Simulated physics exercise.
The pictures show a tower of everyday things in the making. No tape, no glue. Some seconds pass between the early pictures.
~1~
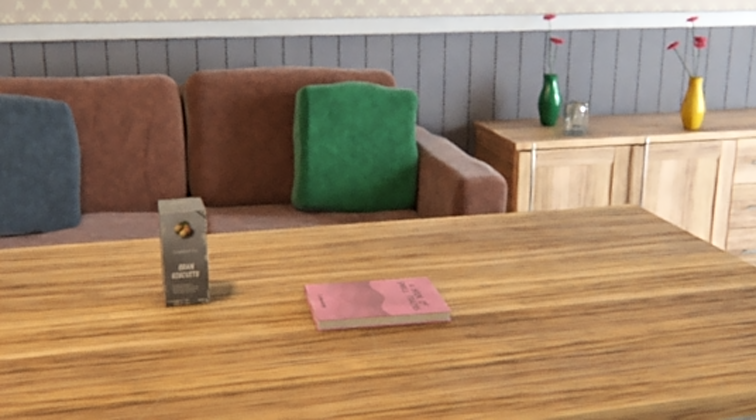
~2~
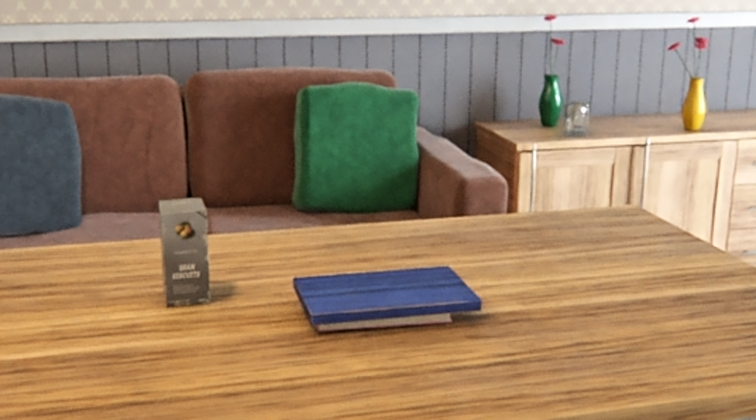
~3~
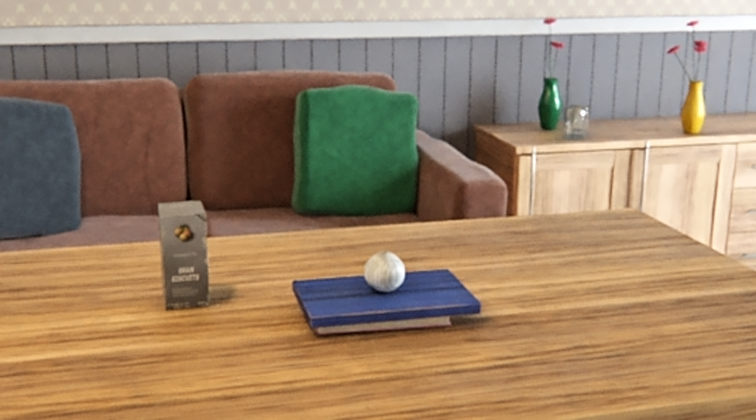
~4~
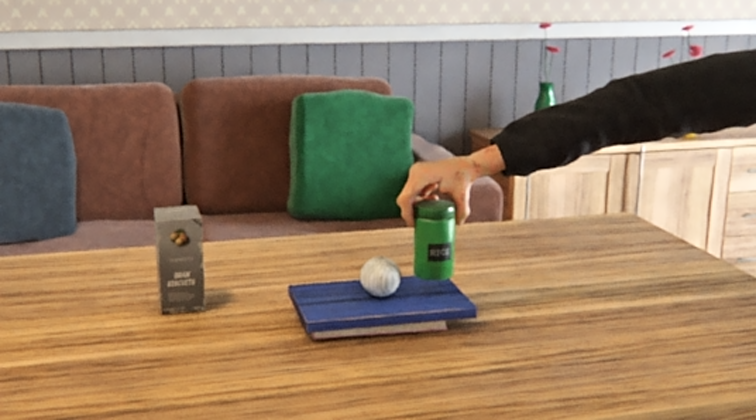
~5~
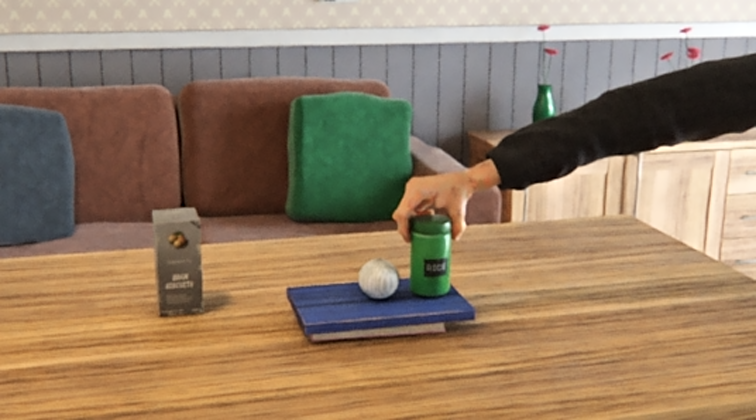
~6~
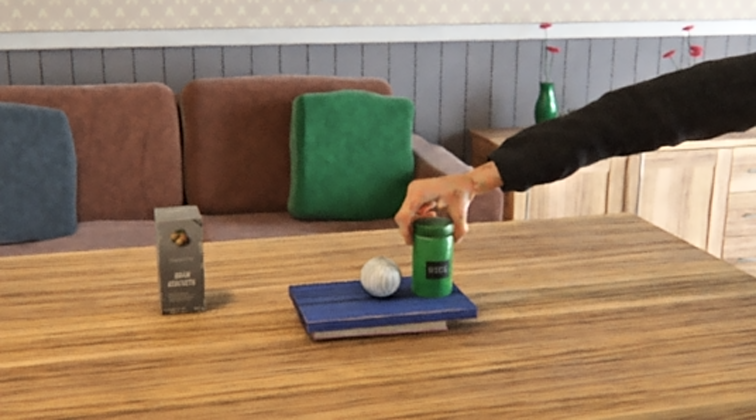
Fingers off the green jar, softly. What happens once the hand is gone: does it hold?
Here the pile keeps its balance.
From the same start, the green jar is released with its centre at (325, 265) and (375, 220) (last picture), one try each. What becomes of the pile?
In the first case it keeps its balance; in the second case it loses its balance.
Then, 1.00 s past the last view, nothing moves.
Then, 2.20 s past the last view, green jar resting near (432, 257).
Finally, all 5 still in place. Final places as the last picture's camera would see them, green jar near (432, 257). The pile stays up.
